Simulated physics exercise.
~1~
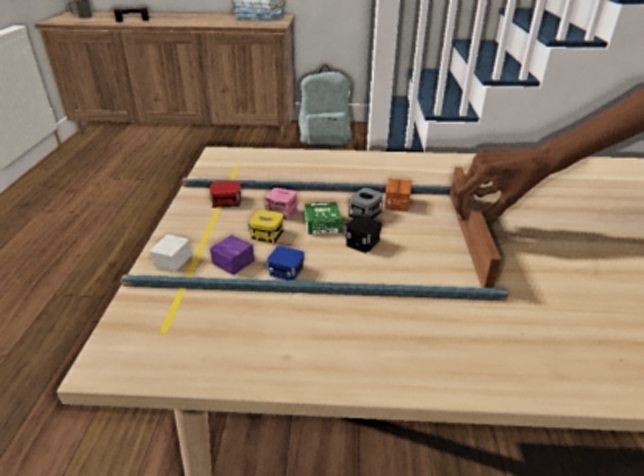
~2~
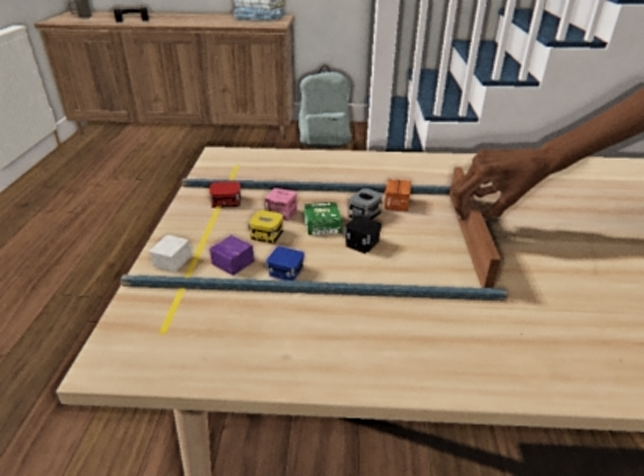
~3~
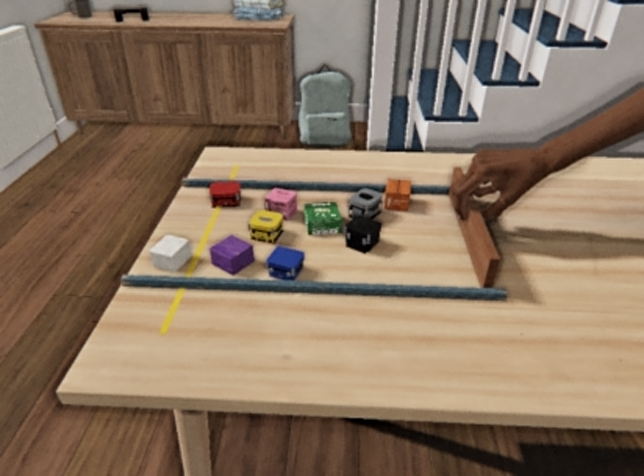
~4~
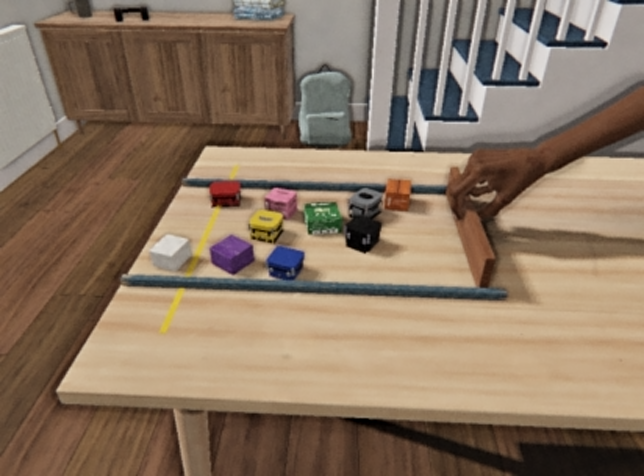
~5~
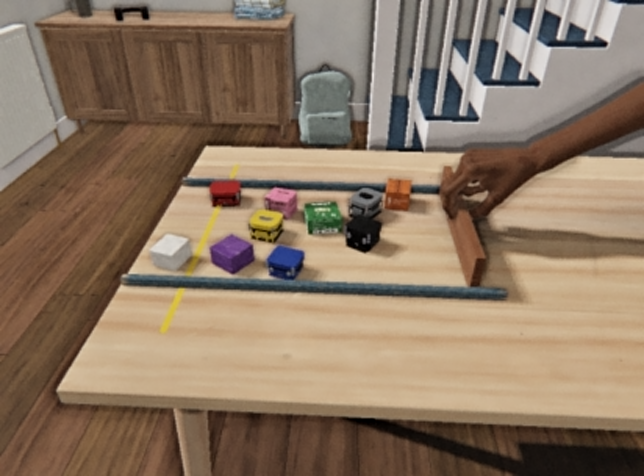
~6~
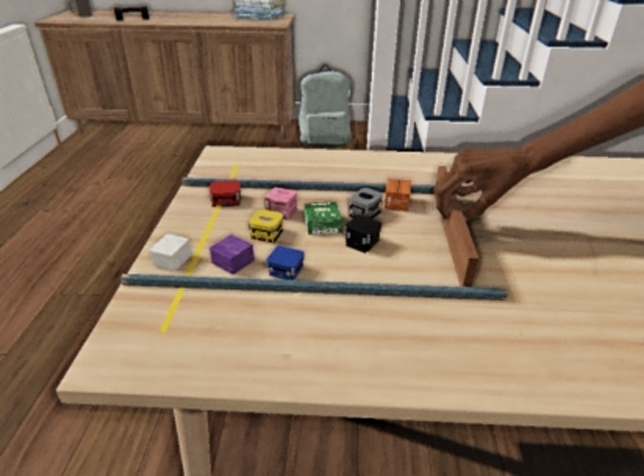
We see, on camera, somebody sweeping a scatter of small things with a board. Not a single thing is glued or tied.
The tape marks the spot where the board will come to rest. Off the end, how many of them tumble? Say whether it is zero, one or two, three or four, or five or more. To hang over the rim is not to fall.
Once it stops, the band for pieces knocked off is one to two, pretty clearly.
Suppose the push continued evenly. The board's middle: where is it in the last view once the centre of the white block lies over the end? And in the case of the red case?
I reckon its middle sits around (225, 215) and then around (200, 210).
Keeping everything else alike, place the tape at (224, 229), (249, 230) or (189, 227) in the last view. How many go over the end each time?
Try by try, 0, 0 and 5.
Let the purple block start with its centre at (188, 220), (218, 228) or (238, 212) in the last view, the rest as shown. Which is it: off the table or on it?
Try by try, it drops away, then drops away, then drops away.
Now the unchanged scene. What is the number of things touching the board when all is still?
Contact count: 4.
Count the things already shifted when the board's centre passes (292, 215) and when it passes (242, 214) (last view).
Well, it's 7 at the first one and 10 at the second.
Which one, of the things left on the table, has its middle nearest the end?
The one in question is the yellow case.
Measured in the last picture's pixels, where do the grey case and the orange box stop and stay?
Same order as the question: First (205, 202), second (212, 185).
A little later, none off yet; white block at rest near (171, 252); red case at rest near (226, 194); purple block at rest near (232, 254).
Next, none off yet; white block shifted a little near (156, 251); red case shifted a little near (217, 189); purple block shifted about its own width near (191, 249).
When it is over, the number that fall off is one or two; down, white block.
